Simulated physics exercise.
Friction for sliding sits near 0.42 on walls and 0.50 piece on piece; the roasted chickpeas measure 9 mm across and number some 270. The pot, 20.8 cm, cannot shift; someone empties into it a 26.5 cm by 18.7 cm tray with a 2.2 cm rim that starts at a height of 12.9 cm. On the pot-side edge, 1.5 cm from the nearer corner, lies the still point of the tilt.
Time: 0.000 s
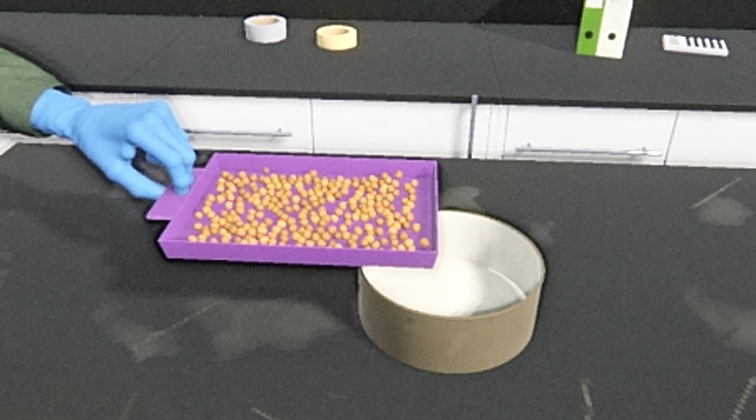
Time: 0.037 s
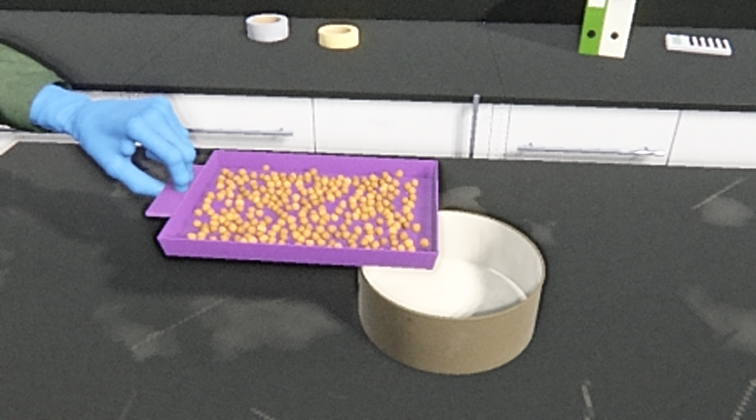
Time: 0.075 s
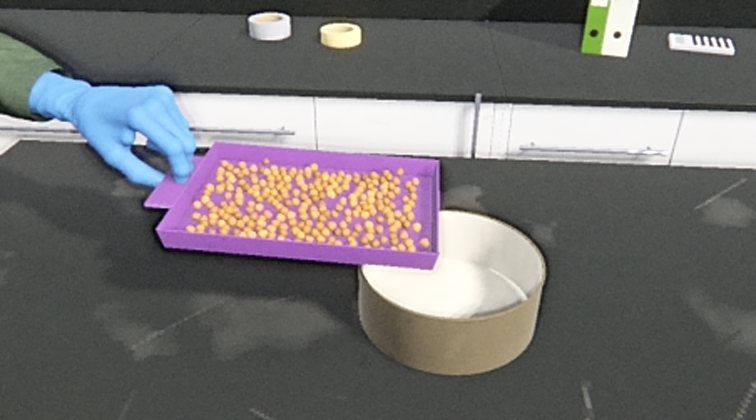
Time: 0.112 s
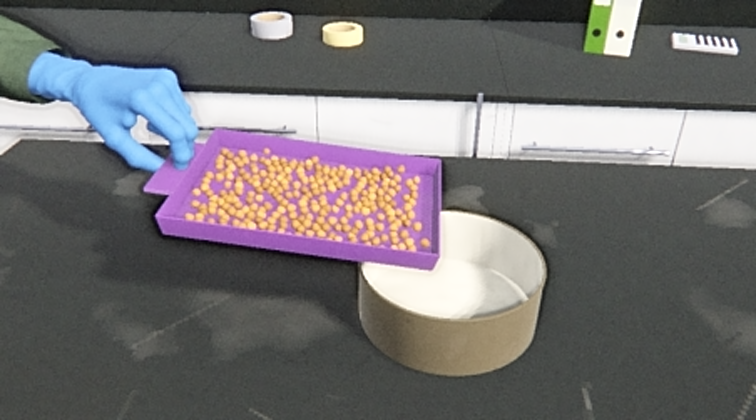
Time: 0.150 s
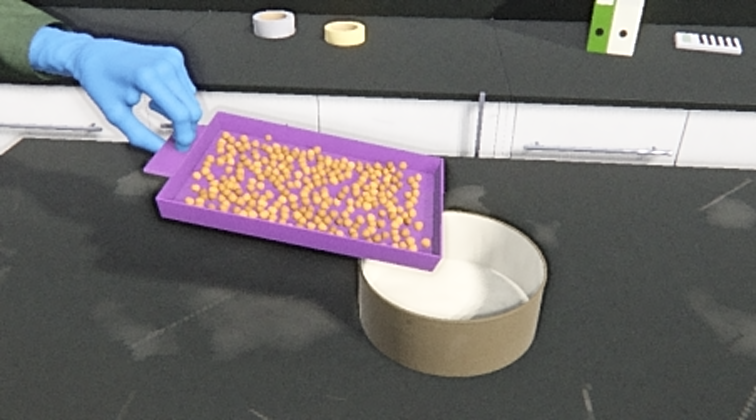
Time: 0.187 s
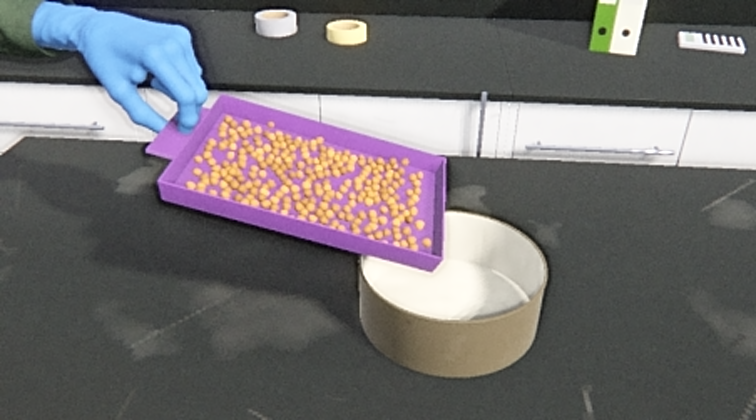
Above a dark counter, a blue-gloved hand tilts a purple tray of chickpeas toward a pot.
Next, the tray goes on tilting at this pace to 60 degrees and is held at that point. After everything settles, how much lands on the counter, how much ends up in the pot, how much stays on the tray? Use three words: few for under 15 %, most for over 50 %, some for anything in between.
Counter: Few; pot: Some; left on the tray: Most.
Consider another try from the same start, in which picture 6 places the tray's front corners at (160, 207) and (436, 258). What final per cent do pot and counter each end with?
In the pot: 0 per cent; on the counter: 5 per cent.
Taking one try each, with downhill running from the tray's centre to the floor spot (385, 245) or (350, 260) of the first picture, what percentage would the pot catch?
Estimate: Some 10 % and some 0 % respectively.
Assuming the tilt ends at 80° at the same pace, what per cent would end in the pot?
50 %.
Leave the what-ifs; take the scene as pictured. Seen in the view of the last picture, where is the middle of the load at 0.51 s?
At that time the load is centred around (406, 175).
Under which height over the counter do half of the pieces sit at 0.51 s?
Height: Around 20 cm.
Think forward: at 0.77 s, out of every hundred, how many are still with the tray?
Load share: Around 85%.
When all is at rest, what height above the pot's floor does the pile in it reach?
About 1.5 centimetres.
After 0.38 s, tilt 38 degrees; the tray holds 100 %, the pot 0 %.
After 0.51 s, tilt 54 degrees; the tray holds 100 %, the pot 0 %.
After 0.77 s, tilt 60 degrees; the tray holds 85 %, the pot 5 %.
In the end, at 1.6 s, counter 5 %, pot 20 %, tray 75 %.
